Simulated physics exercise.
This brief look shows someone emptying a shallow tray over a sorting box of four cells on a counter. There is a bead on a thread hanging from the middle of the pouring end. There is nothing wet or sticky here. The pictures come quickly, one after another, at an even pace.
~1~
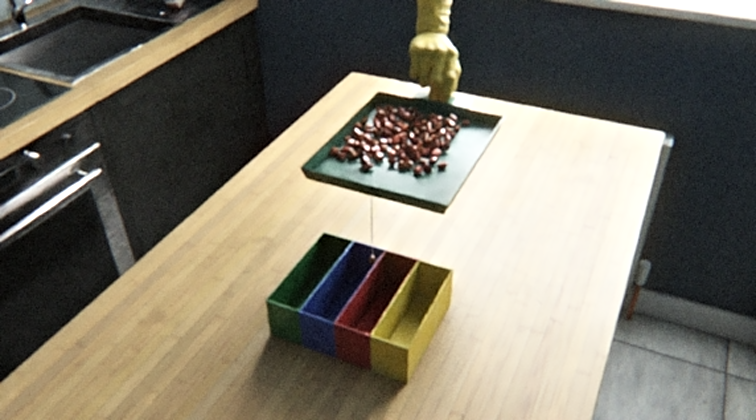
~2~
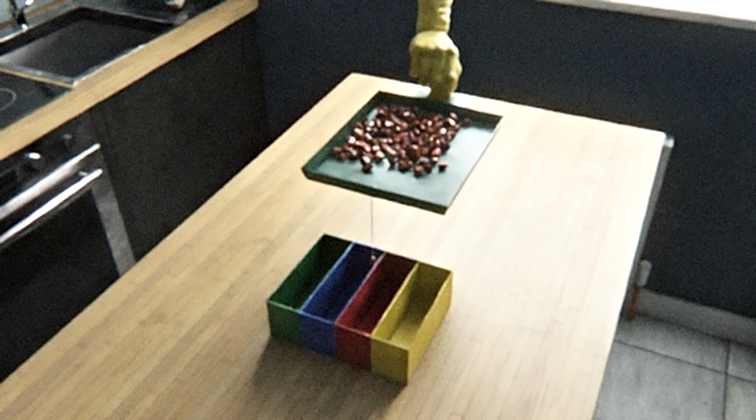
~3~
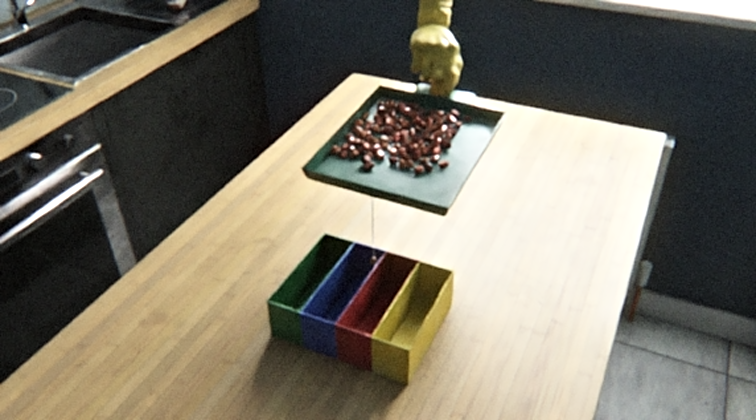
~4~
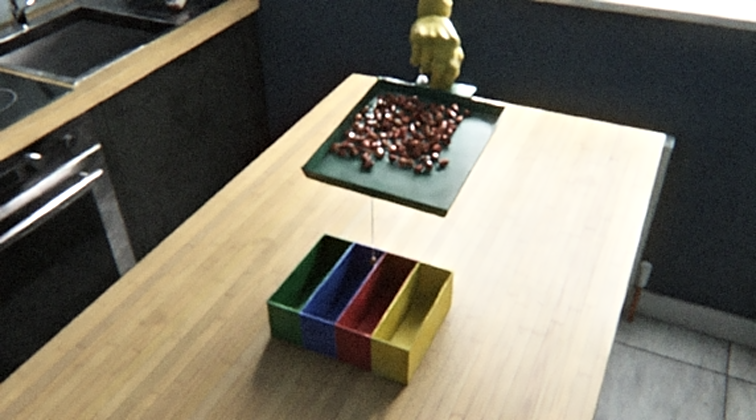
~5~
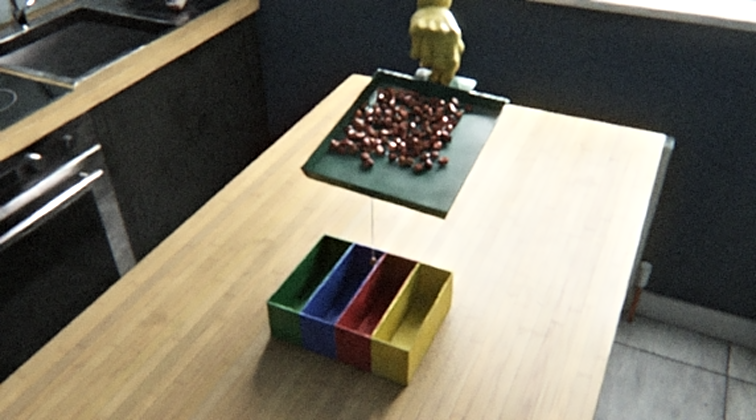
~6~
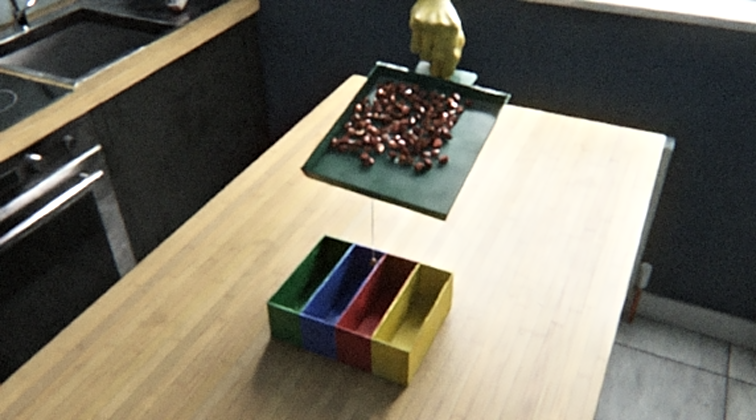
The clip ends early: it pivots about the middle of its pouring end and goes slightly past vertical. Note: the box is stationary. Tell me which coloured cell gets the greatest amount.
The greatest amount goes to the yellow cell.
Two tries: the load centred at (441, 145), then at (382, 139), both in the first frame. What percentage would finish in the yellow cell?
First case: Around 60 %; second case: Around 50 %.
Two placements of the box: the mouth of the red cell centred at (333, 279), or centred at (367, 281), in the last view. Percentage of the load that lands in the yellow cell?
First placement: Some 20 %; second placement: Some 30 %.
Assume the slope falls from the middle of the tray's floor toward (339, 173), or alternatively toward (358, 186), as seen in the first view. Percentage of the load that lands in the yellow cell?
Respectively 0 % and 0 %.
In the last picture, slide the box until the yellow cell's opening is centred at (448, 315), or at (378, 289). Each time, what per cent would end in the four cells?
About 100 per cent, then about 30 per cent.
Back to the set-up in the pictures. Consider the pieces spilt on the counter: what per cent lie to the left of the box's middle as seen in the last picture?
Roughly 0 in a hundred.
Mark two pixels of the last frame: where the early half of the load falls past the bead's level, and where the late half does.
Earlier half at (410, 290), later half at (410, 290).
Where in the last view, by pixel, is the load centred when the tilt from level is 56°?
Near (404, 189).
Shortly afterwards, tray tipped steeply; all but a few on the tray; only a few falling or outside the box.
Next, tray tipped right over; near a third on the tray; near a quarter in the yellow cell; a little in the red cell; only a few in the blue cell; near a quarter falling or outside the box.
Some moments later, tray tipped past a quarter turn; near half in the yellow cell; near a quarter in the red cell; a little in the blue cell; a little falling or outside the box.
In the end, tray tipped past a quarter turn; near half in the yellow cell; near a quarter in the red cell; a little in the blue cell; none at all in the green cell; a little outside the box.
